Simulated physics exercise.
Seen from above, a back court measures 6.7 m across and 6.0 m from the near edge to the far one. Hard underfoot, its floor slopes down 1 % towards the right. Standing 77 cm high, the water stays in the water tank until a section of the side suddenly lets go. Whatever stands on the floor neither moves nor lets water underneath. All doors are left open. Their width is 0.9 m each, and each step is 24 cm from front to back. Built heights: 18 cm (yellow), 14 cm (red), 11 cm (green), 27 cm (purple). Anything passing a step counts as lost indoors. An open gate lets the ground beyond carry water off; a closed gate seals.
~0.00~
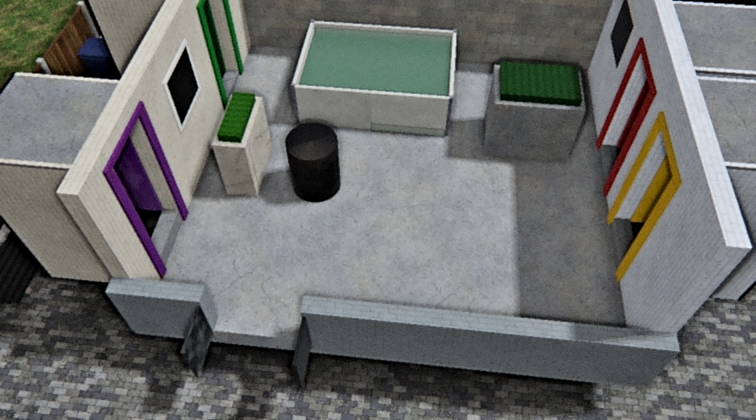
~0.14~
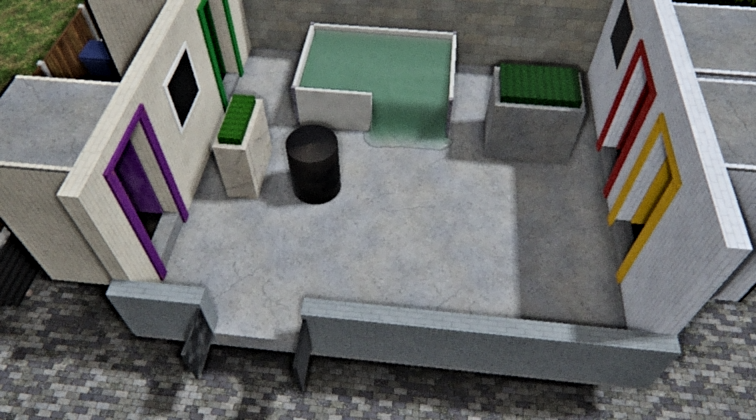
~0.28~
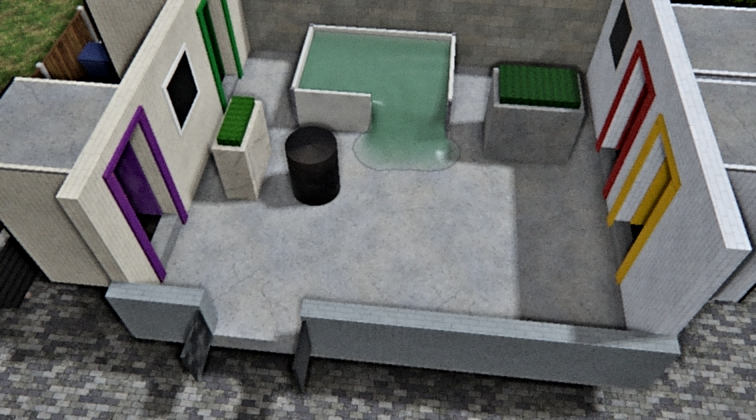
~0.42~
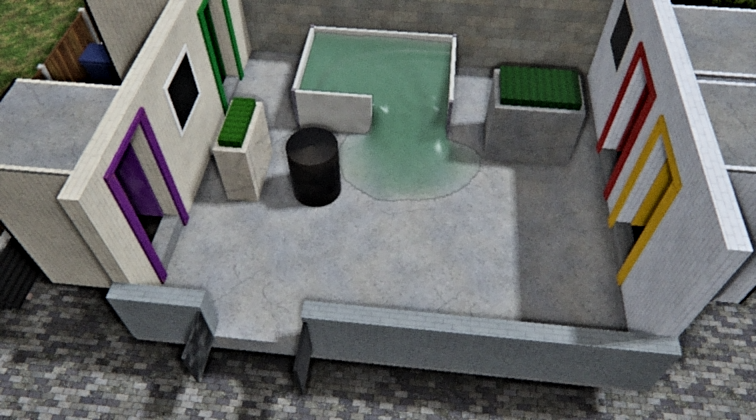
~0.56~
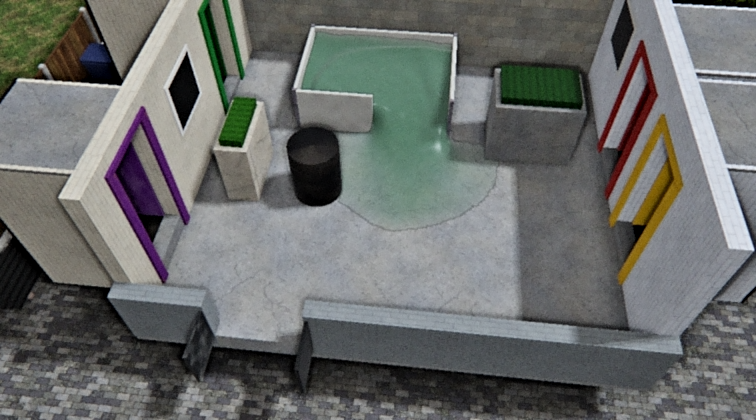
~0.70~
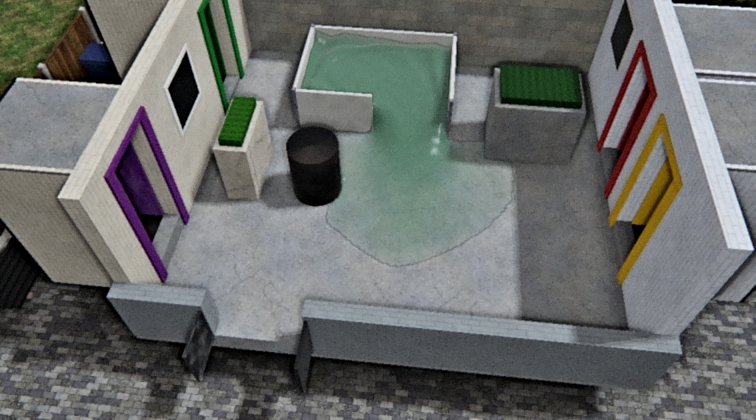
We see a walled courtyard with coloured door surrounds and a full tank of green water at the back; part of its front wall opens, and water pours out, spreading forward across the pale floor past a black barrel.
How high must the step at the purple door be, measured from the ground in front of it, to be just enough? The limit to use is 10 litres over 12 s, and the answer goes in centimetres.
About 8.5 cm.
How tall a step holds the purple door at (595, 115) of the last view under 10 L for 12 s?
Roughly 10.5 cm.
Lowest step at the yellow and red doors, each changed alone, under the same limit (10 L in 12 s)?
You'd want about 18 centimetres at yellow and about 16 centimetres at red.
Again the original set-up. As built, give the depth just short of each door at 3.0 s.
Depths in cm: Yellow 16, red 3, green 0, purple 0.
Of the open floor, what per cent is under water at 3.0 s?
Some 55 in a hundred.
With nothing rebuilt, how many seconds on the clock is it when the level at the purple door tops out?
That happens close to 8.5 s on the clock.
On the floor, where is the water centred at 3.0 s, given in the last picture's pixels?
The water's centre is at about (421, 188).
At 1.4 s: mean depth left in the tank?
It averages roughly 50 centimetres.
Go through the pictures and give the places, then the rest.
The first picture shows the water tank at (378, 61) is whole and still, 77 cm deep; the purple door at (154, 204) is dry.
In the second picture, the front is at (374, 144), 0.4 m from the gap at (409, 119); 0.3 m2 of floor is wet, 77 cm left at the back.
In the third picture, the gap is at (408, 122), the front 0.8 m out at (374, 166); the back of the water tank holds 77 cm.
In the fourth picture, the front is at (374, 194), 1.4 m from the gap at (409, 125); 2.6 m2 of floor is wet, 75 cm left at the back.
In the fifth picture, the gap is at (410, 125), the front 2.0 m out at (382, 224); the back of the water tank holds 68 cm.
In the sixth picture, water pours out at (409, 125) and has run 2.7 m, to (389, 259); about 6 cm deep outside, 65 cm at the back; 2.4 m in a straight line remain to the purple door at (156, 208).
After 1.4 s water covers 40 % of the floor, deepest (44 cm) near (423, 142); it has not reached the purple door.
After 3.0 s water covers 55 % of the floor, deepest (40 cm) near (619, 361); it has not reached the purple door.
After 12.0 s water covers 100 % of the floor, deepest (16 cm) near (588, 82); 6 cm at the purple door, 0 litres in over its 27 cm step.
At the purple door as built, the water arrived by 3.6 s and peaked near 12 cm at 8.6 s.
Run again over the same 12 s with other heights there, 27 litres in over 7 cm, 5 litres over 9.5 cm. The limit of 10 litres is kept from about 8.5 cm up.
